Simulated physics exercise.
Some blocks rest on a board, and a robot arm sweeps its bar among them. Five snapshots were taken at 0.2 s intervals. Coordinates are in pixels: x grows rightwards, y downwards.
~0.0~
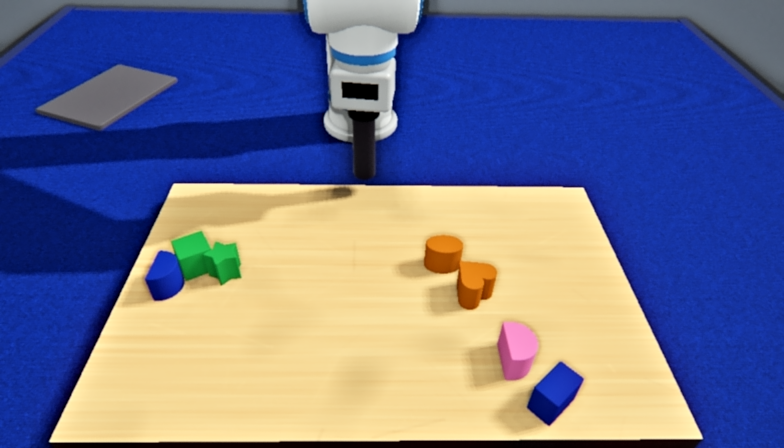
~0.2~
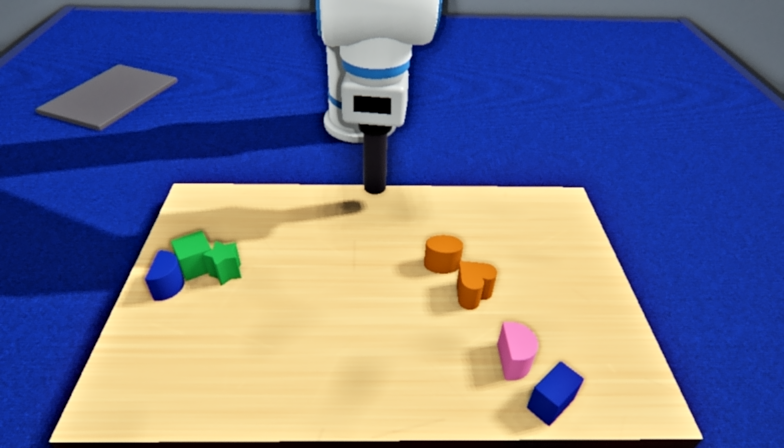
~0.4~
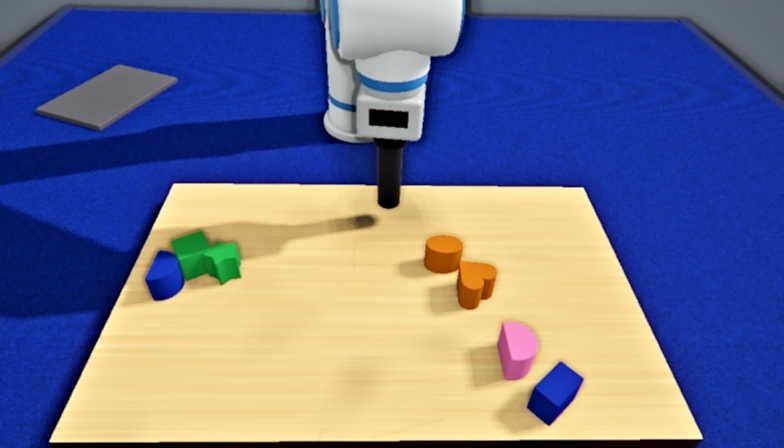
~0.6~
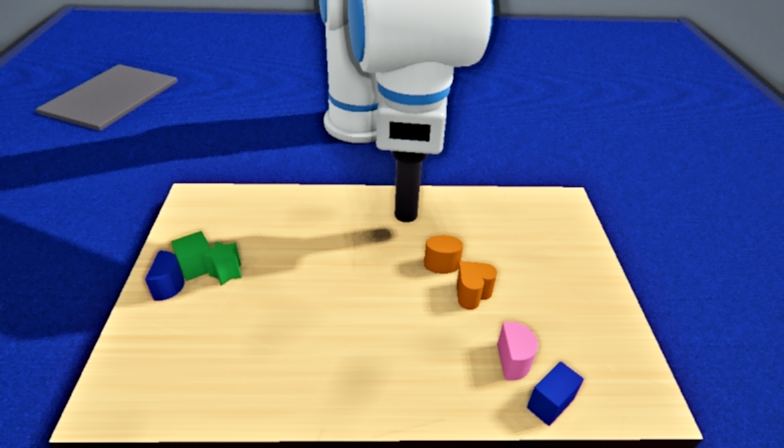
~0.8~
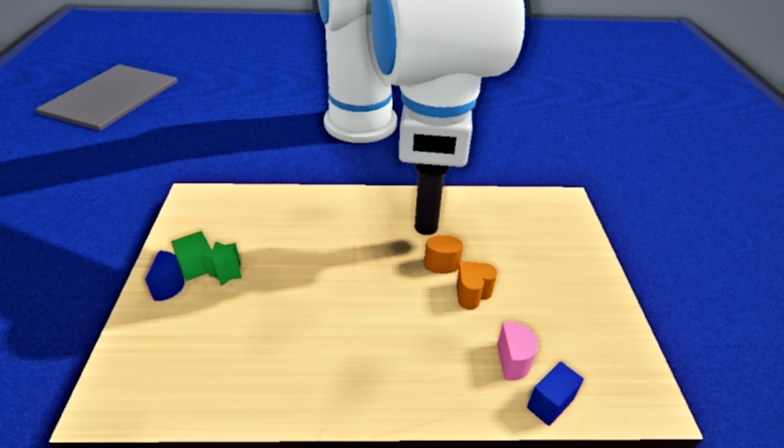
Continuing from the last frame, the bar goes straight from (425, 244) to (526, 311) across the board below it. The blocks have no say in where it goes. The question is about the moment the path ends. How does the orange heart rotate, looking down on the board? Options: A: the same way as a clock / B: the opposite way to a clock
B
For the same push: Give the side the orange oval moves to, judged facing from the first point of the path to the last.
It heads right.
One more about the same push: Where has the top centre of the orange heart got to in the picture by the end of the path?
I predict (485, 292).
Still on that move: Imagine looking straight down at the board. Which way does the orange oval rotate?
Bird's-eye view: Clockwise.
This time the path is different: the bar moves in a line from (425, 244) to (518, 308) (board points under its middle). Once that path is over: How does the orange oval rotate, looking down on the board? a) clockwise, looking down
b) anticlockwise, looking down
a: Clockwise, looking down.
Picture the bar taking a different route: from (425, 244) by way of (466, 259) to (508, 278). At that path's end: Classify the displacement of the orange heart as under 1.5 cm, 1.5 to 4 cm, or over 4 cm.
Within 1.5 cm.
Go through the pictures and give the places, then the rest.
The first frame shows bar's lower end (364, 174); orange oval (445, 243); orange heart (477, 273); pink half-round block (520, 340).
The second frame shows bar (375, 188); blocks still.
The third frame shows bar (389, 202); blocks still.
The fourth frame shows bar (406, 215); blocks still.
The fifth frame shows bar (426, 228); orange oval (445, 243); orange heart (477, 273); pink half-round block (520, 340).
What follows on the original path. One third of the way, bar (459, 249); orange oval (461, 262), turned 25° clockwise; orange heart (482, 284), turned 25° anticlockwise.
Two thirds of the way, bar (494, 271); orange oval (463, 269), turned 30° clockwise; orange heart (485, 292), turned 35° anticlockwise.
At the end, bar (531, 295); orange oval (463, 269), turned 30° clockwise; orange heart (485, 292), turned 35° anticlockwise; pink half-round block still.
